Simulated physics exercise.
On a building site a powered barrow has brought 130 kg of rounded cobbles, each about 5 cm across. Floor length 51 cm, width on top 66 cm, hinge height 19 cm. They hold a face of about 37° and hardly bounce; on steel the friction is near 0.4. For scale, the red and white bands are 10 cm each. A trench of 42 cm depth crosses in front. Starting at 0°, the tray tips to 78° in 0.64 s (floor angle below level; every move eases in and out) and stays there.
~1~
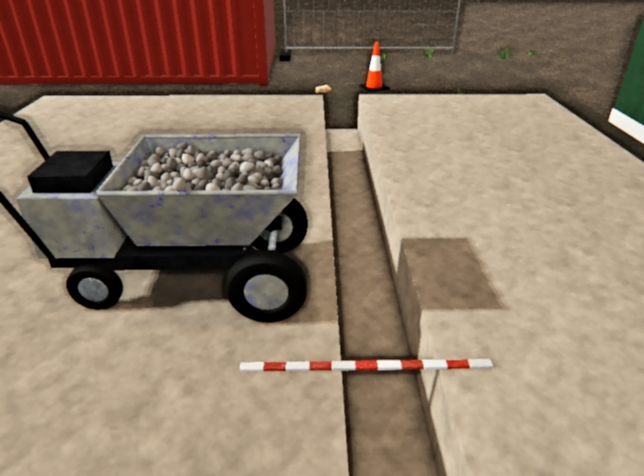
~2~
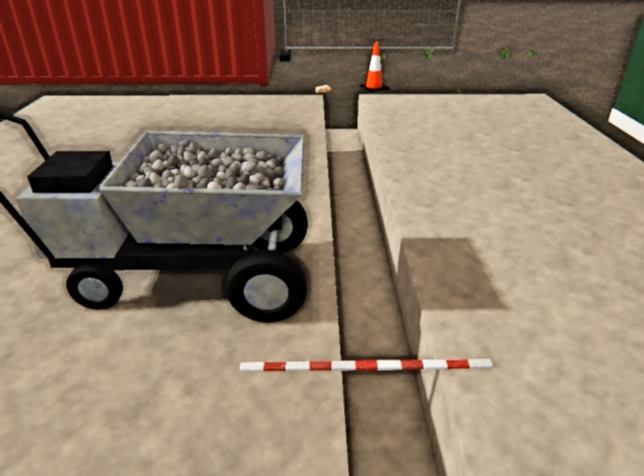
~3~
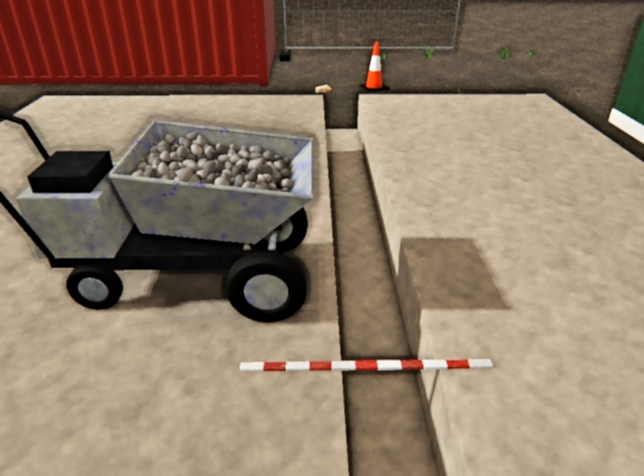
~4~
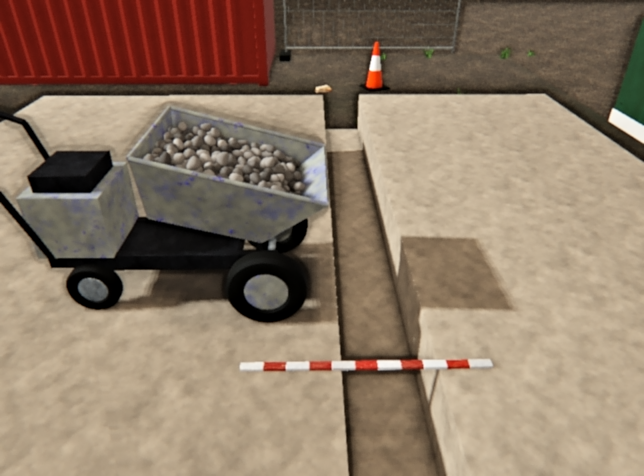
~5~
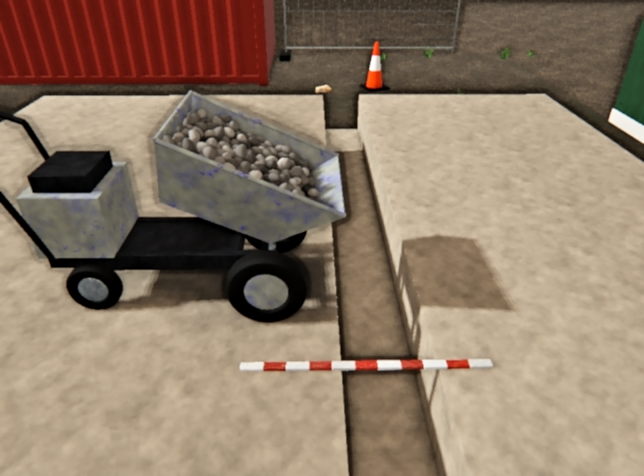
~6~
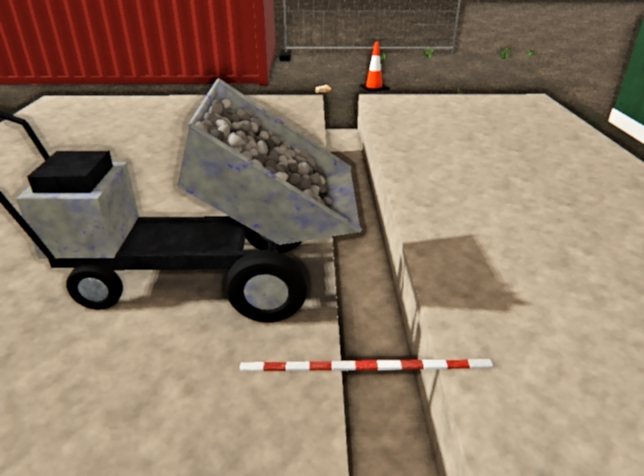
A grey metal tray full of rounded grey stones, mounted on a black-wheeled barrow at left, is seen from a raised, unmoving viewpoint on a building site of pale ground. A narrow trench runs in front of it, crossed by a red-and-white banded pole, with an orange cone, red container and mesh fence behind. The tray starts level, then its left end rises steadily and its right lip swings out over the trench, while the wheels stay still.
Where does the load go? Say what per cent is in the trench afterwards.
Close to 53 in a hundred.
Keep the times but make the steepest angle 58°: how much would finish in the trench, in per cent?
It would be near 35 per cent.
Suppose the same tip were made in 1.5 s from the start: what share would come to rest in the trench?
In that case some 70 per cent.
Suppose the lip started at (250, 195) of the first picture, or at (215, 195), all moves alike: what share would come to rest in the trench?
Near 90 per cent from the first place, 95 from the second.
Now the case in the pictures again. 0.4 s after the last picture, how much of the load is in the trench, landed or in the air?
Some 25 per cent.
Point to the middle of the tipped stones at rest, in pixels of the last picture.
Their middle is at about (404, 318).
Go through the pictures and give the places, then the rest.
The first frame shows lip at (297, 193), floor tilted 0°, highest stones at (186, 161).
The second frame shows lip at (301, 194), floor tilted 2°, highest stones at (180, 155).
In the third frame, the tray is at 7°, its lip at (312, 198); the top of the load is at (181, 146).
In the fourth frame, the tray is at 15°, its lip at (328, 205); the top of the load is at (180, 137).
The fifth frame shows lip at (345, 216), floor tilted 25°, highest stones at (199, 125).
In the sixth frame, the tray is at 35°, its lip at (360, 231); the top of the load is at (220, 113).
Then, 0.2 s after the last picture the floor is at 66°, 100 % in the tray; the foremost stones are at (373, 234).
Then, 0.4 s after the last picture the floor is at 78°, 52 % in the tray, 24 % in the trench, 25 % past the trench; the foremost stones are at (459, 279).
Then, 0.8 s after the last picture the floor is at 78°, 5 % in the tray, 47 % in the trench, 48 % past the trench; the foremost stones are at (621, 280).
Then, 2.7 s after the last picture the floor is at 78°, 0 % in the tray, 53 % in the trench, 47 % past the trench; the foremost stones are past the picture's edge.
